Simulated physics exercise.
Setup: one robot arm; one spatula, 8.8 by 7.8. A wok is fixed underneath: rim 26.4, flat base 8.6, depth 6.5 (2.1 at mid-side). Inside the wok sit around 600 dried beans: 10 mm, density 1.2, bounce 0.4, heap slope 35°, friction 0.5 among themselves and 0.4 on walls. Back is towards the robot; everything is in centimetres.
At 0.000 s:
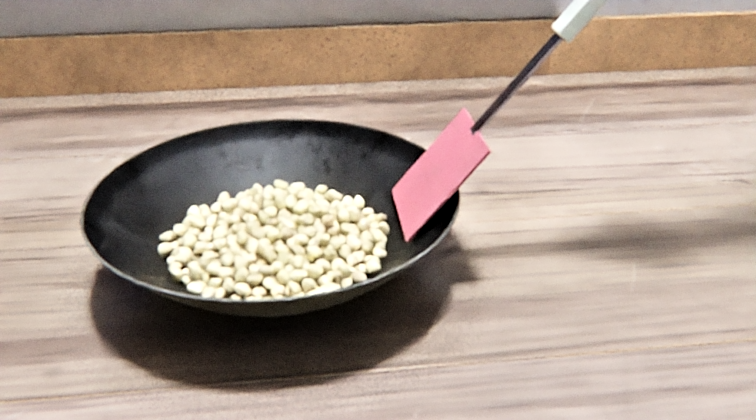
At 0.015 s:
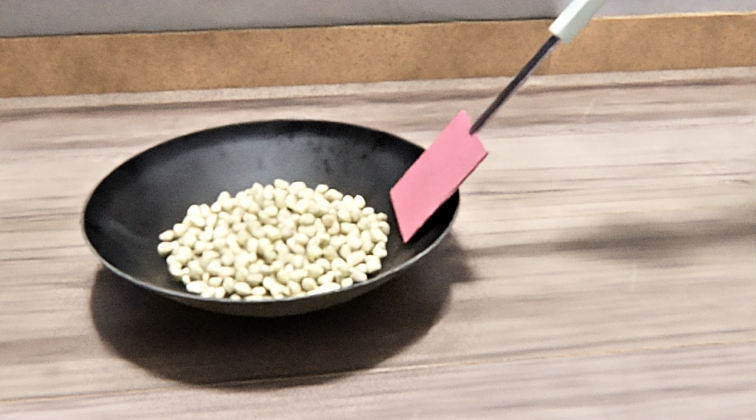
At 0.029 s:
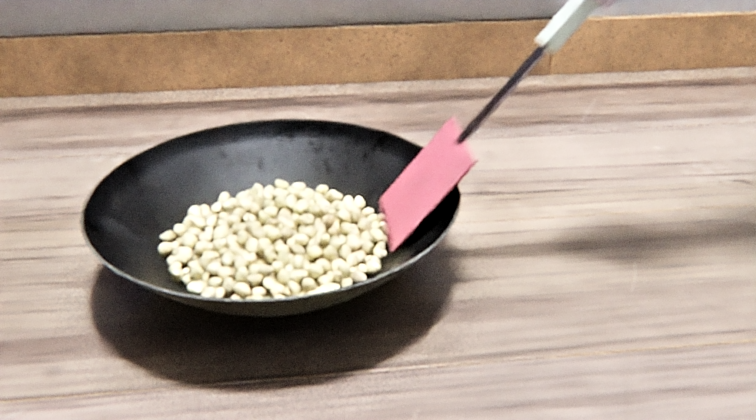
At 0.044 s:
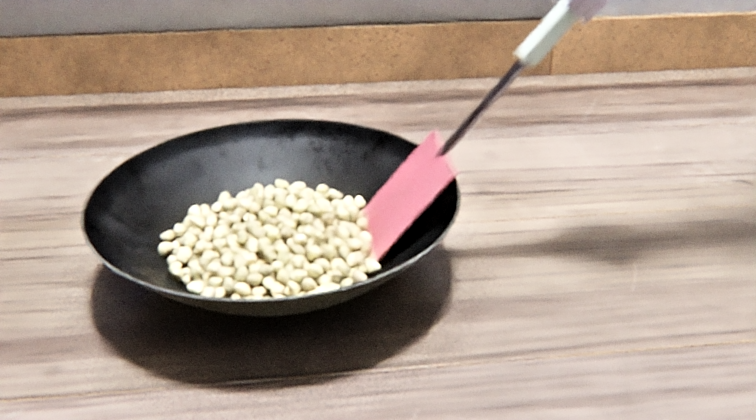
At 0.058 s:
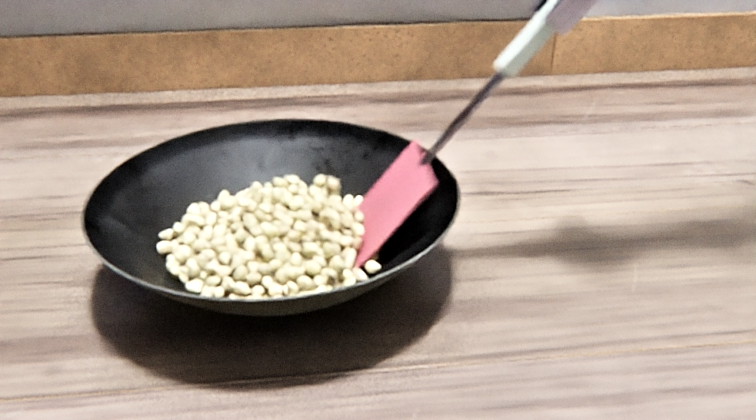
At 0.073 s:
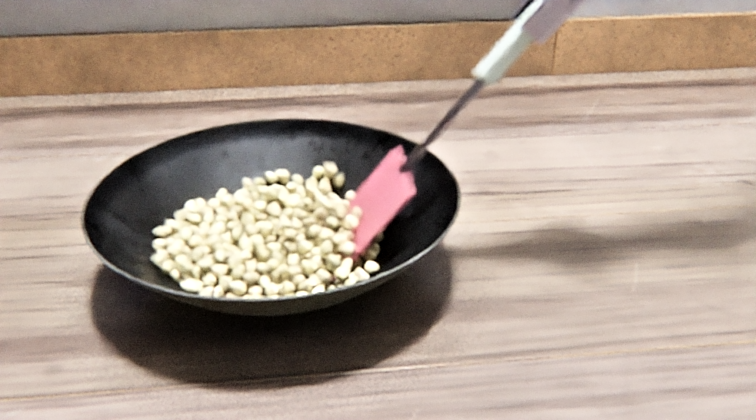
A black wok holding a heap of pale dried beans sits on a wood-grain surface, seen from slightly above by a still camera, with a tan strip and grey band behind. A pink spatula with a dark shaft and pale handle slants in from the upper right, at the wok's right side. After barely moving, it slides left and slightly down into the beans, pushing the heap's right side leftward and upward.
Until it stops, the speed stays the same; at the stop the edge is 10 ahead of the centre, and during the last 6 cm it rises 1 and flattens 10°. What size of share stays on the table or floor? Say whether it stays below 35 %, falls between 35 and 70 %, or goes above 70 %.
It falls between 35 and 70 %.
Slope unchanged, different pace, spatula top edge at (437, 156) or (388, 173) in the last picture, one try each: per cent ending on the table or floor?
Respectively, some 40 and 60 per cent.
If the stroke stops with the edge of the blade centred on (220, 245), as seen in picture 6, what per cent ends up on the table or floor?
Close to 5 per cent finishes on the table or floor.
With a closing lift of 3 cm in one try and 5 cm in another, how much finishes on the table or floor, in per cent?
Some 50 and 45 per cent.
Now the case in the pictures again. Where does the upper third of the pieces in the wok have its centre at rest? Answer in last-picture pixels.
At about (216, 234).
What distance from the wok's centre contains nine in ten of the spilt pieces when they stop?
Roughly 45 cm.
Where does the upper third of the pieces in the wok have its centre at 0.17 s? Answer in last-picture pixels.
It is centred at roughly (150, 203).
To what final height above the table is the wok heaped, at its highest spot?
Roughly 4.0 centimetres.
After 0.12 s, sloping 51°, highest piece 9 above the table; 605 in the wok.
After 0.17 s, sloping 48°, highest piece 9 above the table; 599 in the wok, 6 on the blade or in flight.
After 0.39 s, sloping 41°, highest piece 11 above the table; 275 in the wok, 101 on the table or floor, 229 on the blade or in flight.
After 1.44 s, sloping 41°, highest piece 4 above the table; 330 on the table or floor, 275 in the wok.
At rest, 330 on the table or floor, 275 in the wok. That is 55 % on the table or floor.
